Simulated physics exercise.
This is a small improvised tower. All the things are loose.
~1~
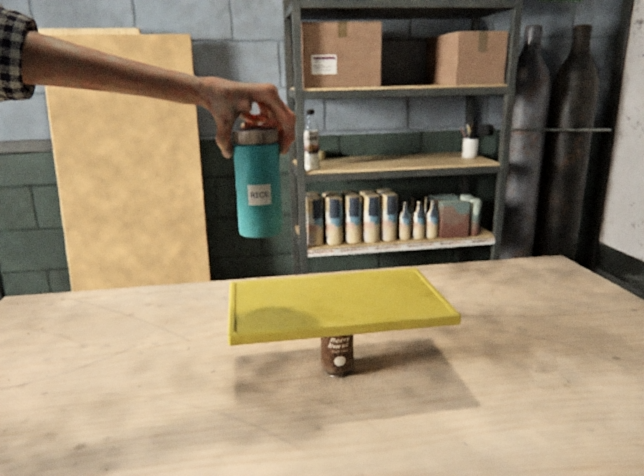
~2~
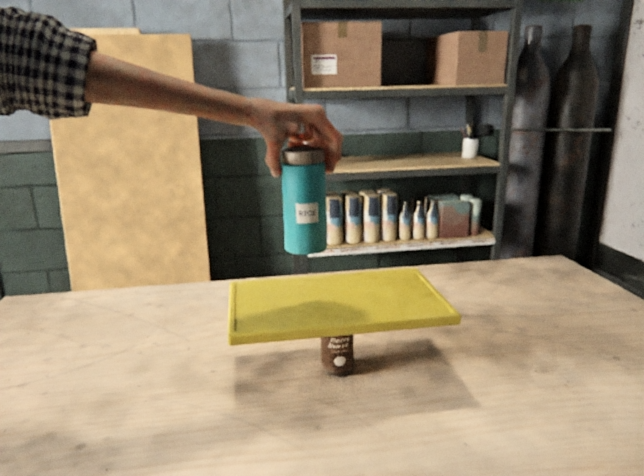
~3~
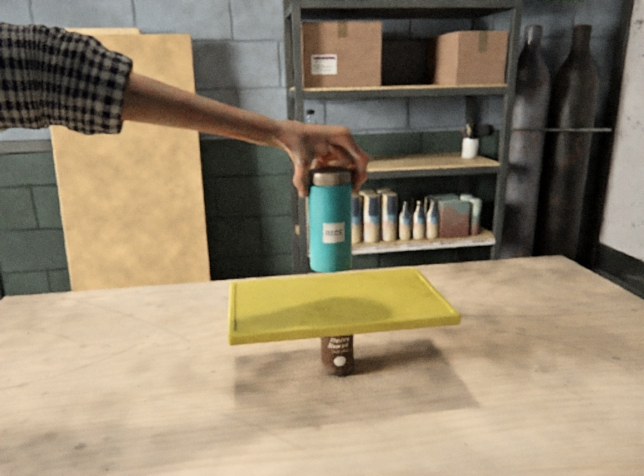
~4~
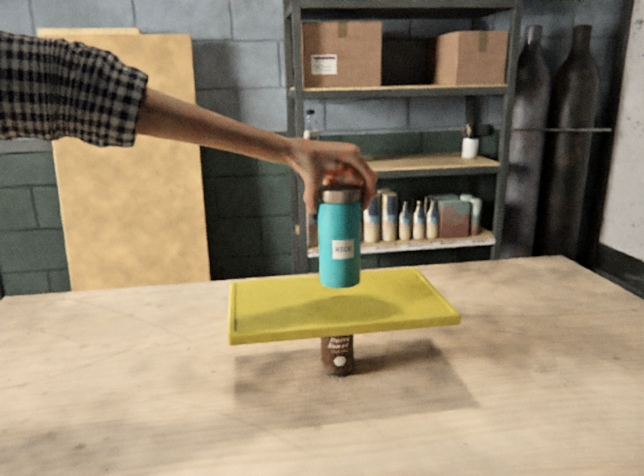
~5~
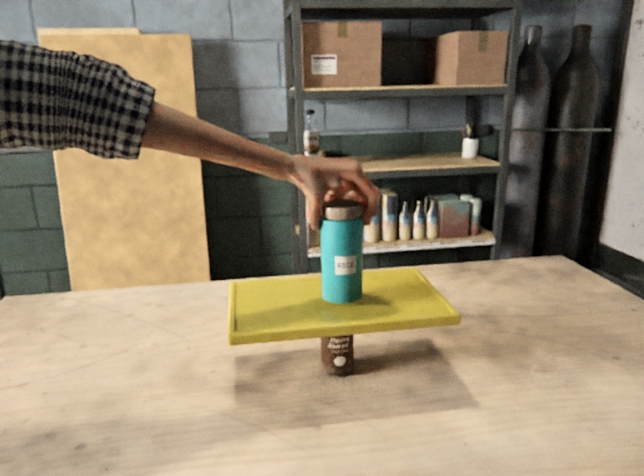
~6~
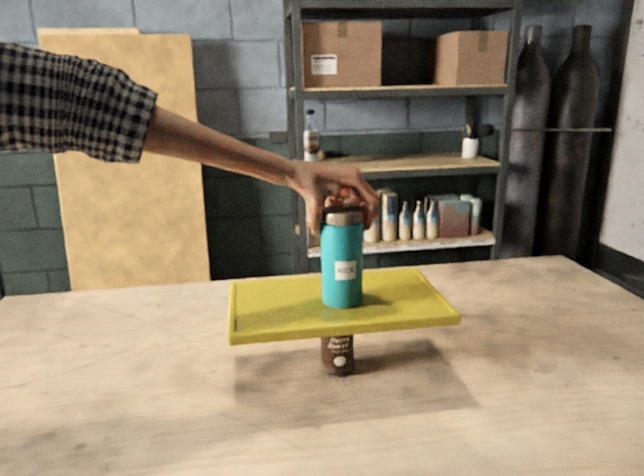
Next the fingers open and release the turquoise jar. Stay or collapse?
Outcome: The stack stays up.
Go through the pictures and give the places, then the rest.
Still above its spot; turquoise jar (258, 182), in the first picture.
Still above its spot; turquoise jar (304, 200), in the second picture.
Still above its spot; turquoise jar (330, 220), in the third picture.
Still above its spot; turquoise jar (340, 236), in the fourth picture.
Still above its spot; turquoise jar (342, 251), in the fifth picture.
Set down, still held; turquoise jar (342, 256), in the sixth picture.
Then, 0.50 s on from there, no change.
Then, 1.30 s on from there, turquoise jar resting near (342, 257).
In the end, all 3 unmoved. At the end, from the last picture's camera, turquoise jar near (342, 257). The stack keeps its balance.
